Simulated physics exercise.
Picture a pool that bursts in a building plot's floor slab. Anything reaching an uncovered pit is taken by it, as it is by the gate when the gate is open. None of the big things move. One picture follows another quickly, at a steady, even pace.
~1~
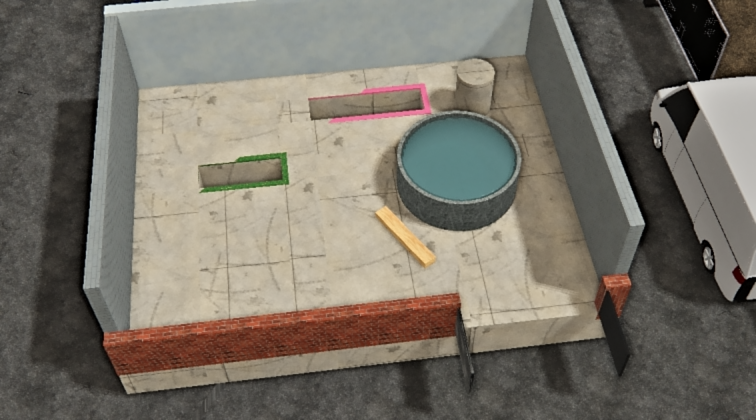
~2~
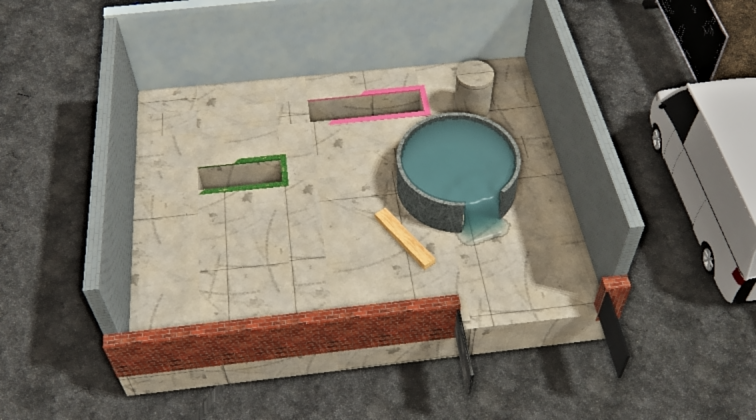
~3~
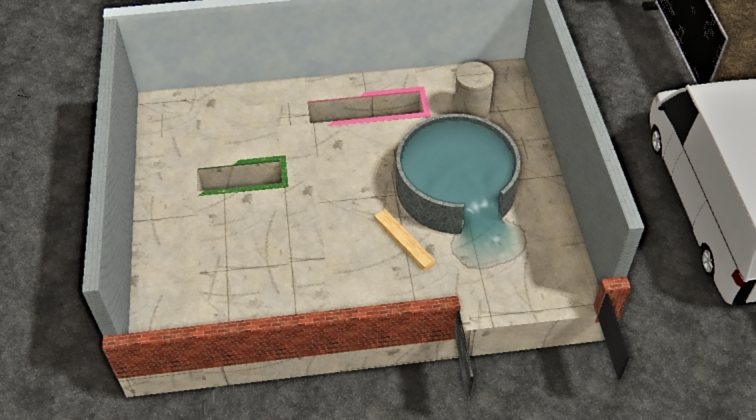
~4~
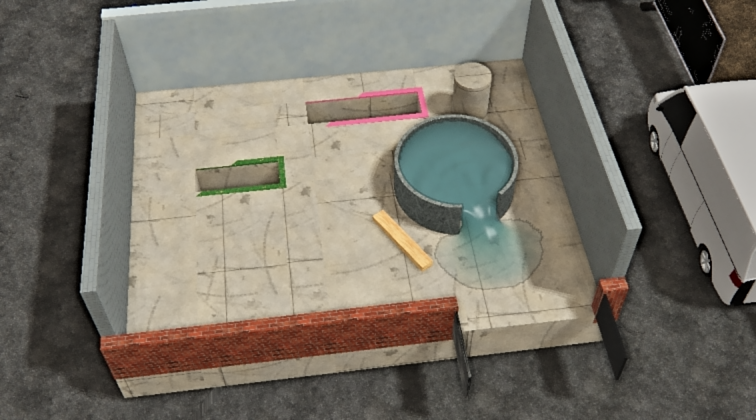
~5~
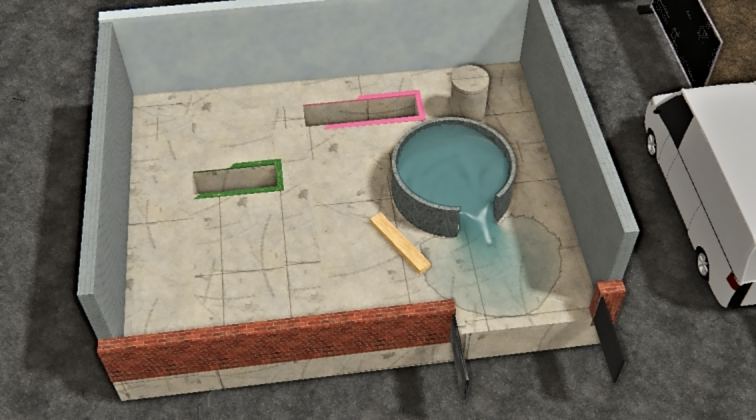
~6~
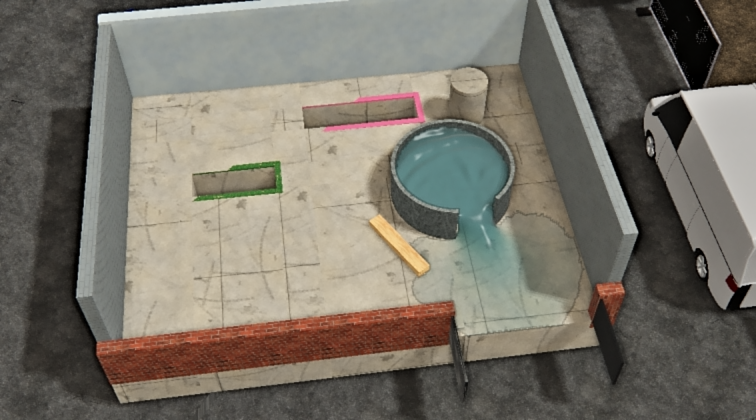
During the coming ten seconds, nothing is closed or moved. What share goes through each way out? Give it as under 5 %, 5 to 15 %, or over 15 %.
Shares - through the gate, over 15 %; through the pink pit, under 5 %; through the green pit, under 5 %.
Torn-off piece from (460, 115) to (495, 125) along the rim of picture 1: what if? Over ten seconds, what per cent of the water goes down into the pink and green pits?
The pink pit takes 40 per cent and the green pit 2 per cent.
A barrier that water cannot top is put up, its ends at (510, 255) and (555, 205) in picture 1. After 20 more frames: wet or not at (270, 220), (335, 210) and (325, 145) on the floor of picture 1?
Taken in turn, the three points are unsoaked, unsoaked and unsoaked.
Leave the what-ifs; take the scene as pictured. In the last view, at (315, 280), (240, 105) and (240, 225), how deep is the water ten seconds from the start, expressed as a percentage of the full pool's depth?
Around 2, 0 and 0 percent, in that order.
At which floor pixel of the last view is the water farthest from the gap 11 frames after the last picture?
I'd go with roughly (291, 343).
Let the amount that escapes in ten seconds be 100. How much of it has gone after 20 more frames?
By my reckoning, 50 %.
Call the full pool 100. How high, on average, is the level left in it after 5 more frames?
Near 72 in a hundred.
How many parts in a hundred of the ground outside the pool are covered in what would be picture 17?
Roughly 15 percent, I reckon.
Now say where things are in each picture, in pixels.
The first picture shows the round pool at (459, 158) is whole and still.
In the second picture, water pours out at (482, 217) and has run to (463, 239).
In the third picture, water pours out at (482, 220) and has run to (481, 265).
In the fourth picture, water pours out at (479, 221) and has run to (516, 281).
In the fifth picture, the front is at a hidden place, out from the gap at (477, 223).
In the sixth picture, the front is at a hidden place, out from the gap at (476, 225).
A moment on, water covers 15 % of the floor; the gate 8 %, the pink pit 0 %, the green pit 0 %.
Next, water covers 15 % of the floor; the gate 20 %, the pink pit 0 %, the green pit 0 %.
Then, water covers 25 % of the floor; the gate 35 %, the pink pit 0 %, the green pit 0 %.
Later, water covers 30 % of the floor; the gate 53 %, the pink pit 0 %, the green pit 0 %.
In the end, water covers 35 % of the floor; the gate 68 %, the pink pit 0 %, the green pit 0 %.
